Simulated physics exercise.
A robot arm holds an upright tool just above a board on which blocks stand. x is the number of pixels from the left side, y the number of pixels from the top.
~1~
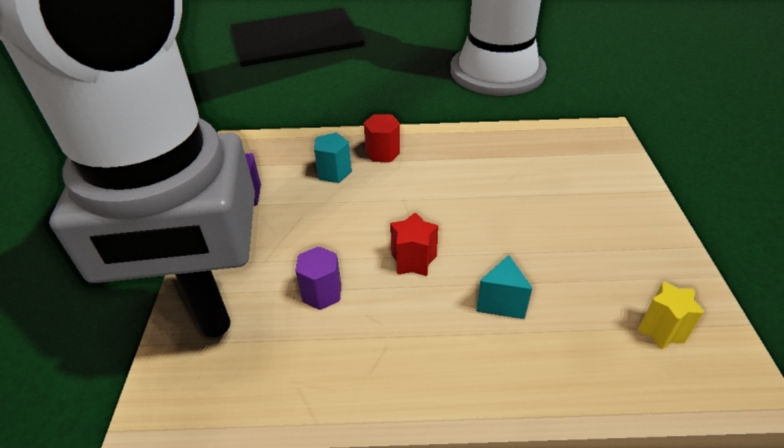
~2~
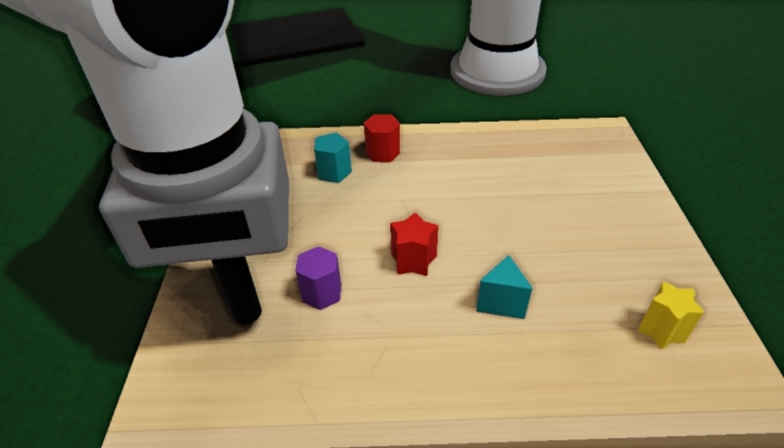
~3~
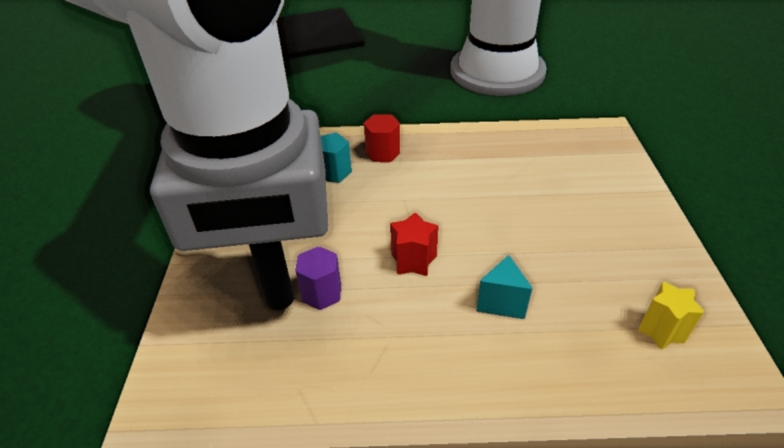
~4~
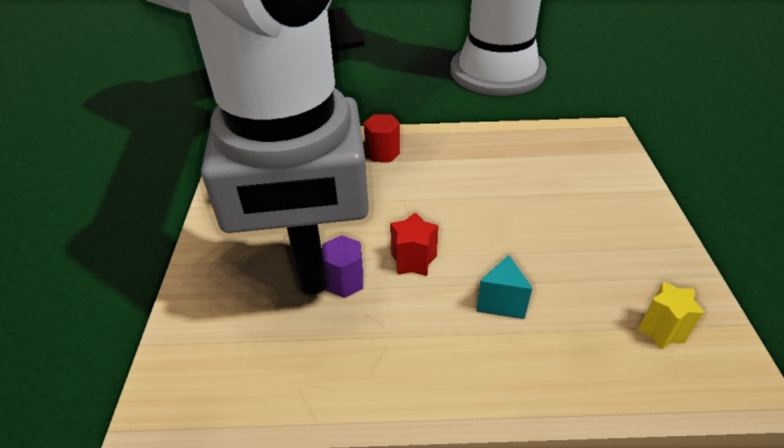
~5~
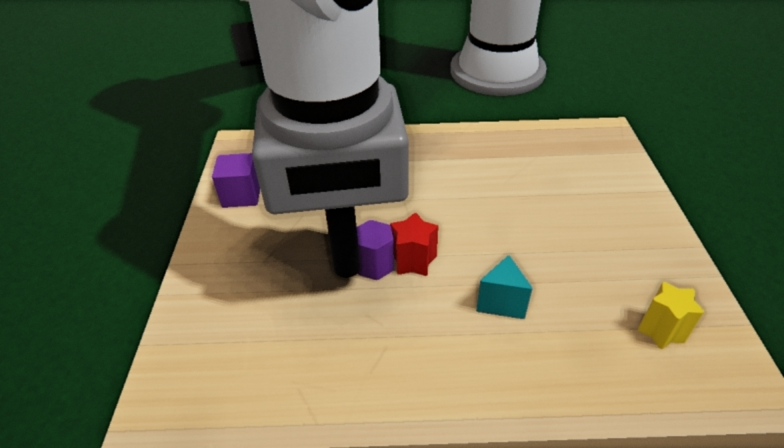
On a wooden board, a robot arm's tool pushes a purple hexagon rightward beside a red star.
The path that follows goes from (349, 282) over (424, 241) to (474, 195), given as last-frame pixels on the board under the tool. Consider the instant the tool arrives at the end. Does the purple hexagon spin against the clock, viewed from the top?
Yes - that is the case.
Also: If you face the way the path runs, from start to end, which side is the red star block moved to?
To the path's right.
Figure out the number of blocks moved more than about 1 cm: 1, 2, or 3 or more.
The number of blocks that move over 1 cm is two.
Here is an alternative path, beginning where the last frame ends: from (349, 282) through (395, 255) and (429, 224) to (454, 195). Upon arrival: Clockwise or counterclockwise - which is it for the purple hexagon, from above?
Watching from overhead, you'd notice the purple hexagon rotating counter-clockwise.
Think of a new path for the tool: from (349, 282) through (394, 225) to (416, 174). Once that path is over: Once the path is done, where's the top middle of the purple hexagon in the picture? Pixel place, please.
Its top middle is near (427, 192).
What follows on the original path. One third of the way, tool at (401, 241); purple hexagon at (415, 203), turned 25° anticlockwise; red star block at (445, 219), turned 45° clockwise.
Two thirds of the way, tool at (445, 211); purple hexagon at (433, 176), turned 100° anticlockwise; red star block at (468, 212).
At the end, tool at (476, 181); purple hexagon at (436, 170), turned 135° anticlockwise; red star block at (468, 212), turned 125° clockwise.
